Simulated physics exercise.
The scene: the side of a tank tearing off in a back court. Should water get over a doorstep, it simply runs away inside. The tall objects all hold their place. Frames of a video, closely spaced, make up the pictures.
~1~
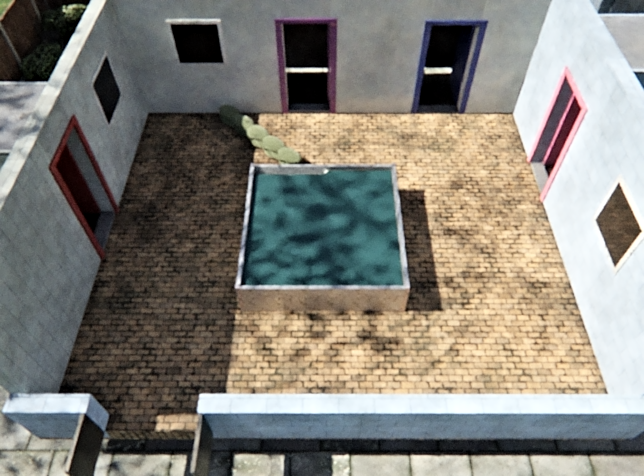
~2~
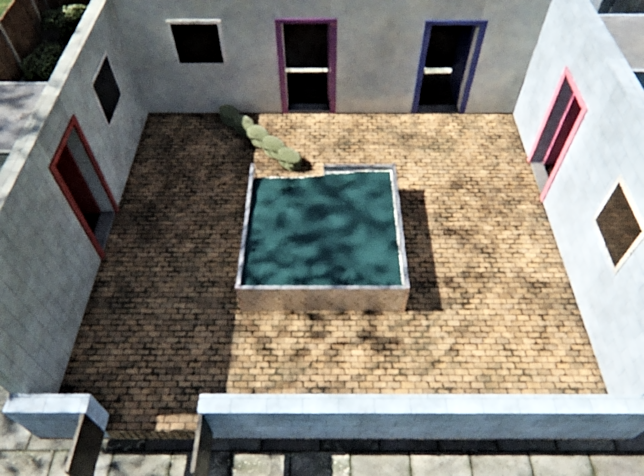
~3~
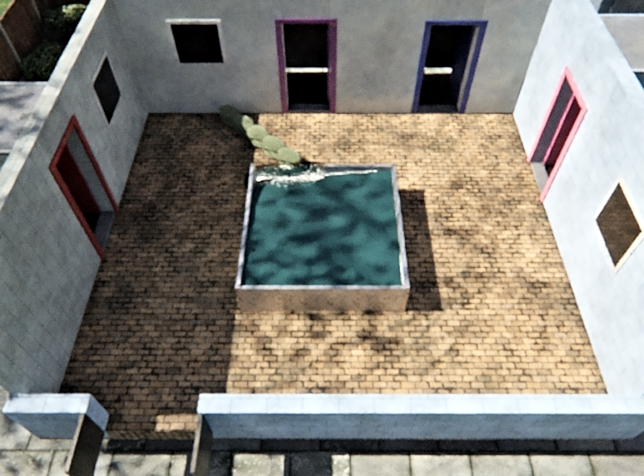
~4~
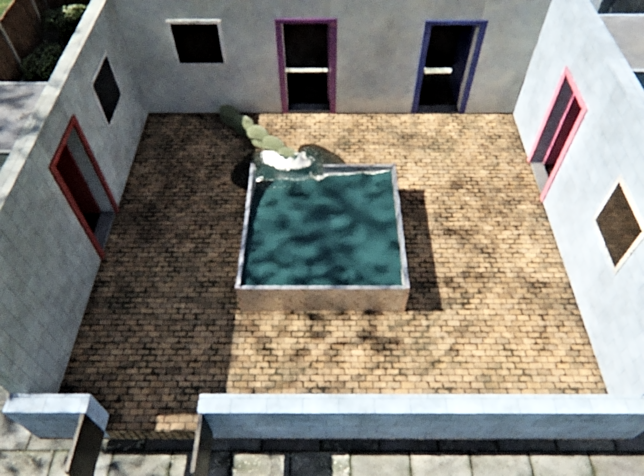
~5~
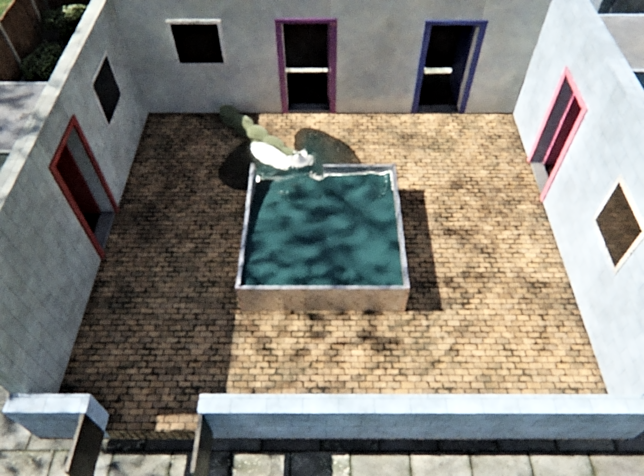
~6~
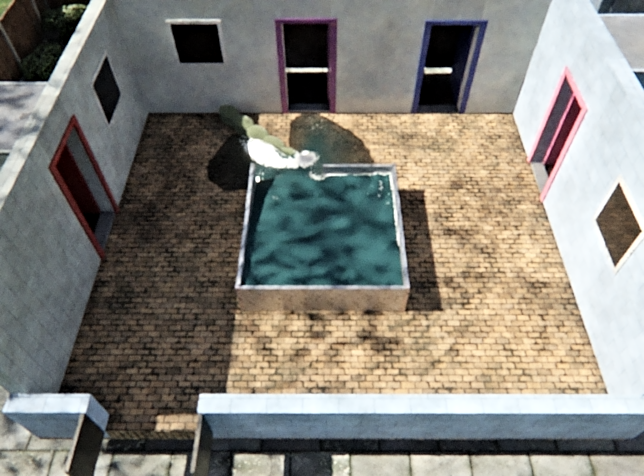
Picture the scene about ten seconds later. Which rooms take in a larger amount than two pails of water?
In the end, the pink door takes in more; the red door takes in no more; the blue door takes in more; the purple door takes in more.
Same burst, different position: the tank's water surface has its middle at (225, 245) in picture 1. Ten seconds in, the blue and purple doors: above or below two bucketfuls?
Lab note - blue door: Below the mark; purple door: Below the mark.
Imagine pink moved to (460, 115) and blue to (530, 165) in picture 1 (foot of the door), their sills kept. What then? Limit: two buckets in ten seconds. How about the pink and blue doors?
As I see it, the pink door tops the limit and the blue door tops the limit.
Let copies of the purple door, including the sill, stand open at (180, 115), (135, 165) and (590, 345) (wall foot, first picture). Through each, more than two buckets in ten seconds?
In order: Exceeds it, exceeds it, falls short.
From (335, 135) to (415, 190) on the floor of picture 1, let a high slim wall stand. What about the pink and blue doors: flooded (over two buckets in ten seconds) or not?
The pink door falls short, the blue door falls short.
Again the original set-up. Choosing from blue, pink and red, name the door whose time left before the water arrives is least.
That would be the blue-painted one, ahead of the rest.
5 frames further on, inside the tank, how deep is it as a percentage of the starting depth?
I'd put it at some 78 per cent.
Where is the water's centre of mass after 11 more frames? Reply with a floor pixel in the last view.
Around (299, 205).
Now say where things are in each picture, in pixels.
In the first picture, still water in the water tank at (323, 224).
In the second picture, the front is at a hidden place, out from the gap on the water tank's far side.
In the third picture, water pours out on the water tank's far side and has run to a hidden place.
In the fourth picture, the front is at (314, 147), out from the gap on the water tank's far side.
In the fifth picture, the front is at (314, 132), out from the gap on the water tank's far side.
In the sixth picture, water pours out on the water tank's far side and has run to (314, 117).
A moment on, water covers 20 % of the floor; the pink door not reached, the red door not reached, the blue door not reached, the purple door under two buckets in.
Next, water covers 30 % of the floor; the pink door not reached, the red door not reached, the blue door wet at the sill, nothing in, the purple door over two buckets in.
Then, water covers 40 % of the floor; the pink door wet at the sill, nothing in, the red door wet at the sill, nothing in, the blue door under two buckets in, the purple door far over two buckets in.
Later, water covers 70 % of the floor; the pink door under two buckets in, the red door wet at the sill, nothing in, the blue door over two buckets in, the purple door far over two buckets in.
In the end, water covers 95 % of the floor; the pink door over two buckets in, the red door wet at the sill, nothing in, the blue door over two buckets in, the purple door far over two buckets in.
